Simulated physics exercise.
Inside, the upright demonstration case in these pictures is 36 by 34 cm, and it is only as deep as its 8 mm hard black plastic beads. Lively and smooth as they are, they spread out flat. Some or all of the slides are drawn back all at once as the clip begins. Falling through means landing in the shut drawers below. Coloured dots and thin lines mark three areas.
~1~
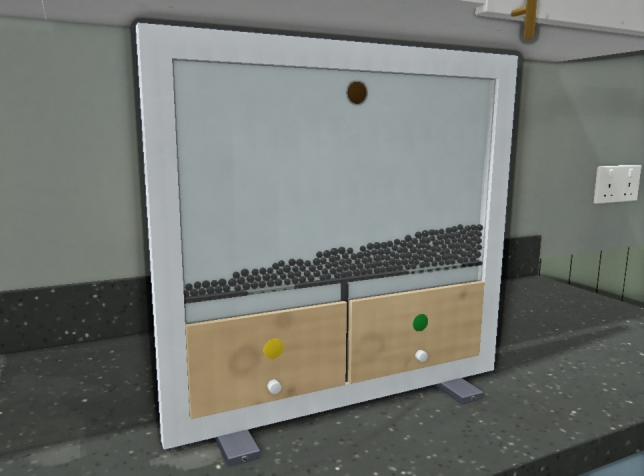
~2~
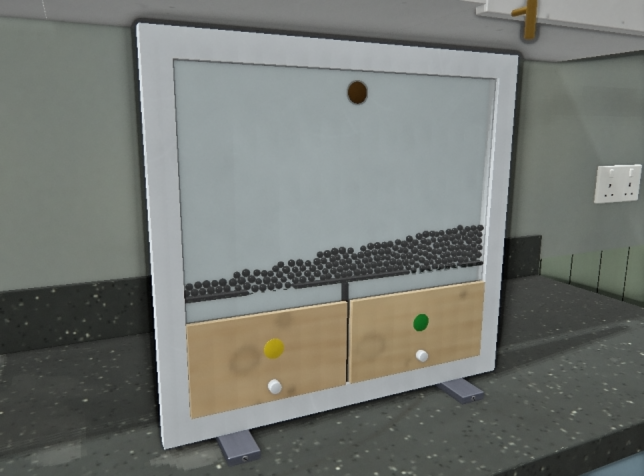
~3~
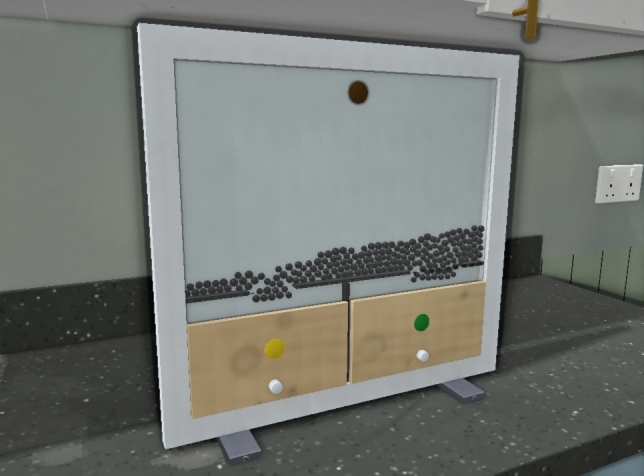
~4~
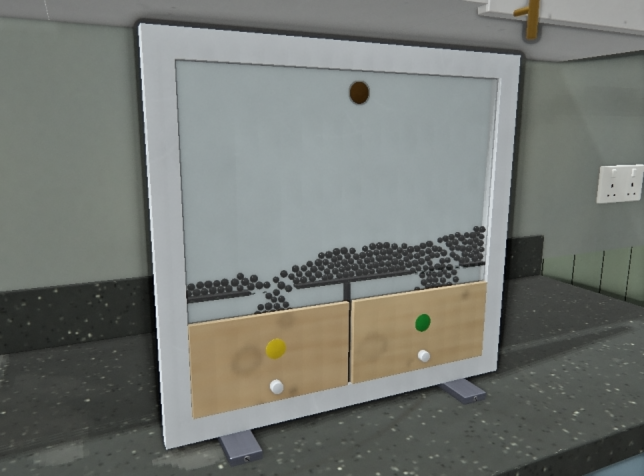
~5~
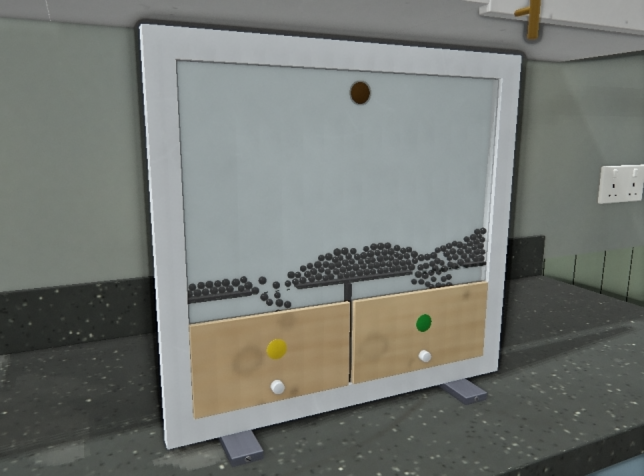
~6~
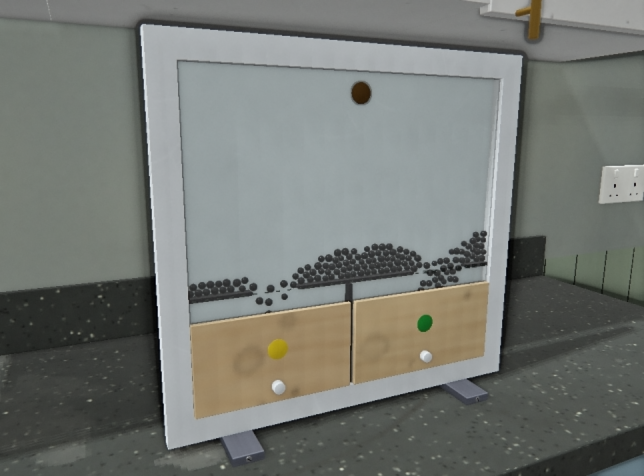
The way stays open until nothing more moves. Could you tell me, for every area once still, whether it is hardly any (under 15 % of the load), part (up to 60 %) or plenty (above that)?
Green drawer is part, yellow drawer is part, brown store is part.
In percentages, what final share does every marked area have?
Final shares - green drawer: 55; yellow drawer: 25; brown store: 25.
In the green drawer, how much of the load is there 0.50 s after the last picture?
Share: Near 50 %.
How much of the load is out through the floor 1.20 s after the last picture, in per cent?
75 per cent, give or take.
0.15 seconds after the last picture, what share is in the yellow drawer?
Roughly 15 %.
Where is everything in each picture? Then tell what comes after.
In the first frame, about 190 beads; beads centred (377, 258); green (420, 323), yellow (274, 349), brown (357, 93); slides (243, 293) to (297, 286), (404, 272) to (462, 265).
In the second frame, 2 of 2 slides gone; beads centred (377, 258); 0 out.
In the third frame, beads centred (381, 264); 23 out.
In the fourth frame, beads centred (376, 265); 40 out.
In the fifth frame, beads centred (377, 265); 58 out.
In the sixth frame, beads centred (377, 266); 75 out.
Then, 0.15 s later than the last picture, 55 % are out; green 40 %, yellow 15 %, brown 45 %.
Then, 0.50 s later than the last picture, 70 % are out; green 50 %, yellow 20 %, brown 30 %.
Then, 1.20 s later than the last picture, 75 % are out; green 55 %, yellow 25 %, brown 25 %.
All still 2.1 s after it, 75 % are out; green 55 %, yellow 25 %, brown 25 %.
